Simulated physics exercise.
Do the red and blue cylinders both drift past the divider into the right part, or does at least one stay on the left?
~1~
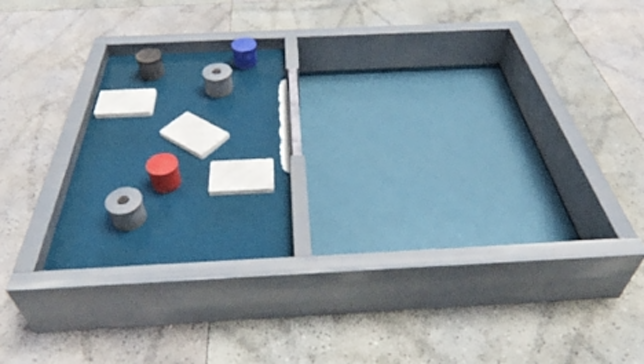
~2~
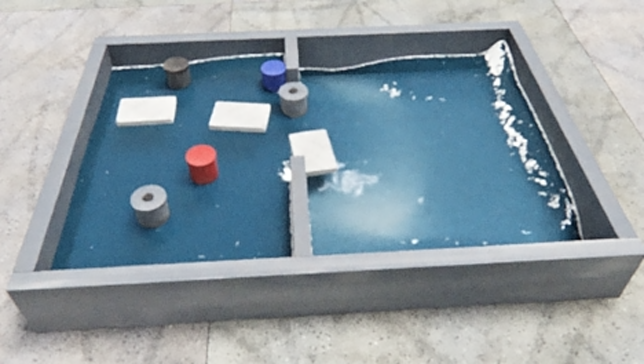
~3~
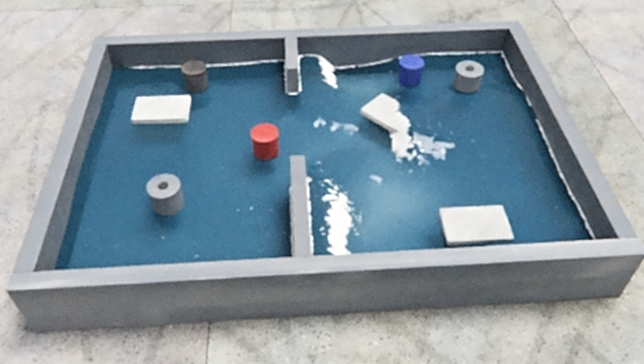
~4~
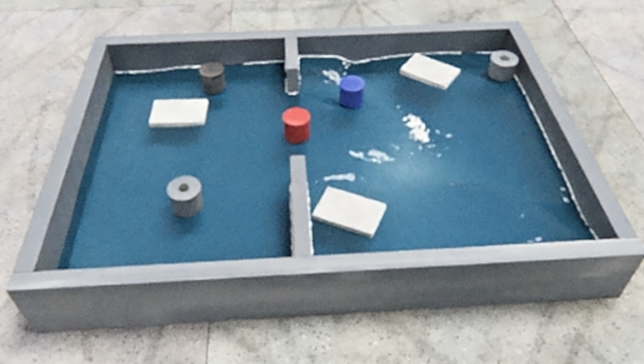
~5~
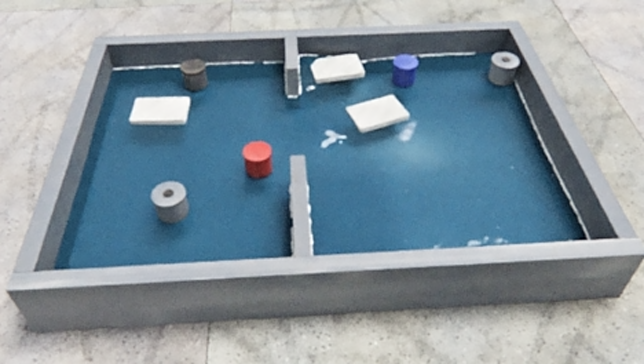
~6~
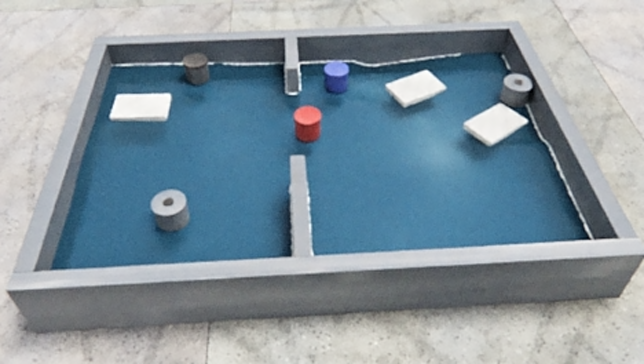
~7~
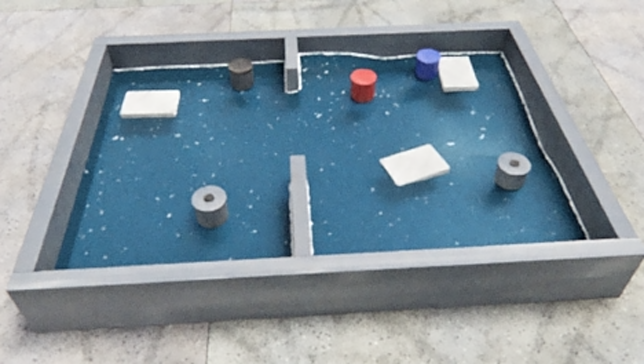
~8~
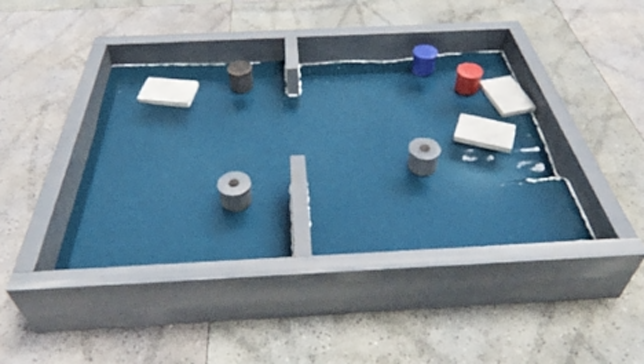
Both drift past the divider. The blue one goes through first and the red one follows later, and both end up afloat in the right part.
Divided grey tank flooding from left to right, small floating objects drifting, with the blue then red cylinders ending right of the gap.
